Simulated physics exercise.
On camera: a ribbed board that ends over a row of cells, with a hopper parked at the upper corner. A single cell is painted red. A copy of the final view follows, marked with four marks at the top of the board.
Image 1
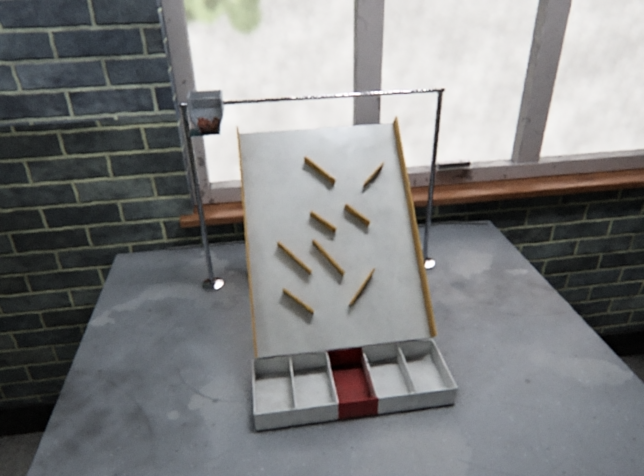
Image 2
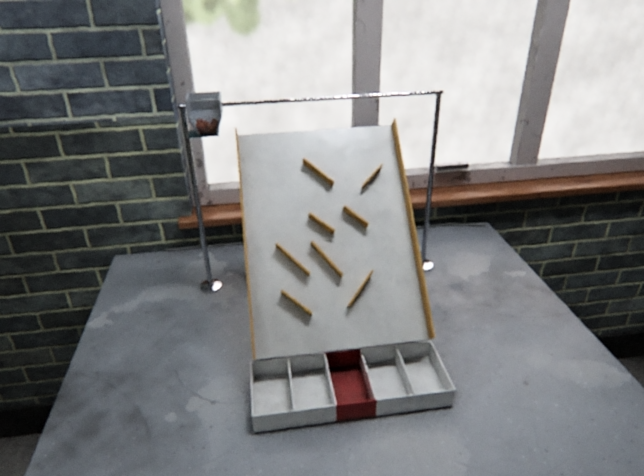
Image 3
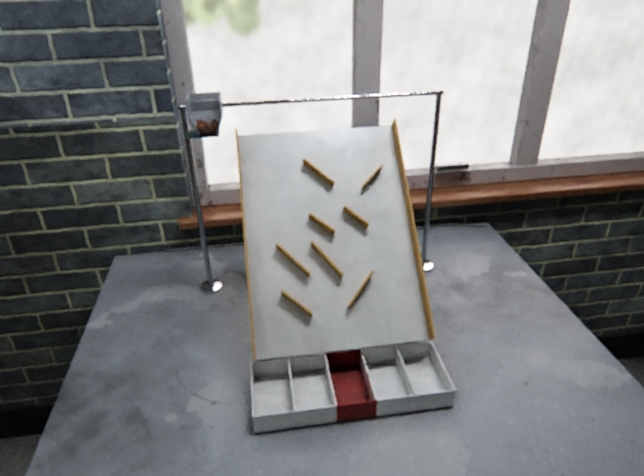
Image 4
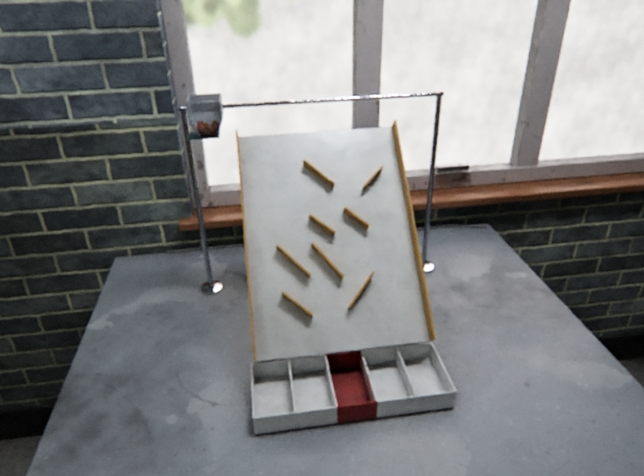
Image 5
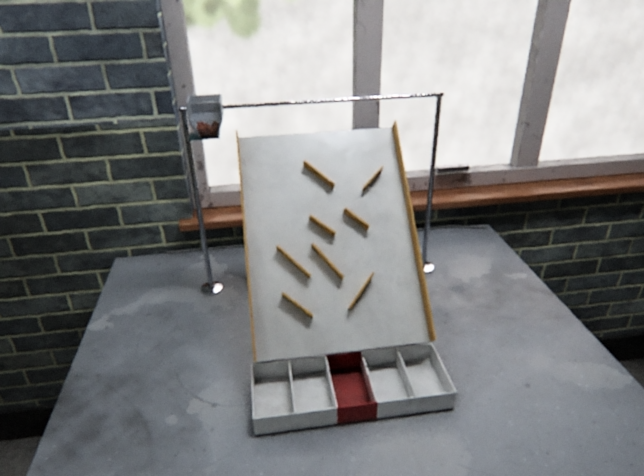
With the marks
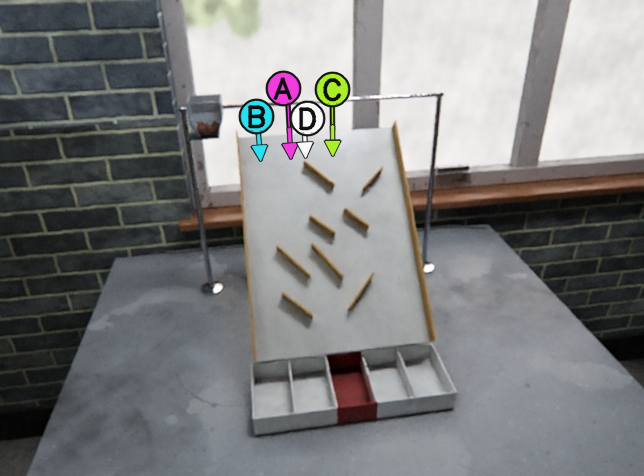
The footage shows a pale slanted board with short yellowish ribs above a row of five cells, the middle one red, while a small hopper sits at the upper left on a metal rail; nothing visibly moves.
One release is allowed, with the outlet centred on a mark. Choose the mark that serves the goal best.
A is best.
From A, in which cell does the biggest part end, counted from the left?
The third.
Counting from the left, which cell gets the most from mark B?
The first.
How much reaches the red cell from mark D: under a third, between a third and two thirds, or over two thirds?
Mark D gives under a third.
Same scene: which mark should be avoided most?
Mark C.
On the marked copy, mark A meets the board at (290, 153); mark B meets the board at (260, 155); mark C meets the board at (332, 150); mark D meets the board at (305, 152).
With A, the bulk in the red cell, close to a quarter in other cells.
With B, close to a third in the red cell, close to half in other cells, a small share outside the box.
With C, a small share in the red cell, all but a few in other cells.
With D, close to a quarter in the red cell, the bulk in other cells.
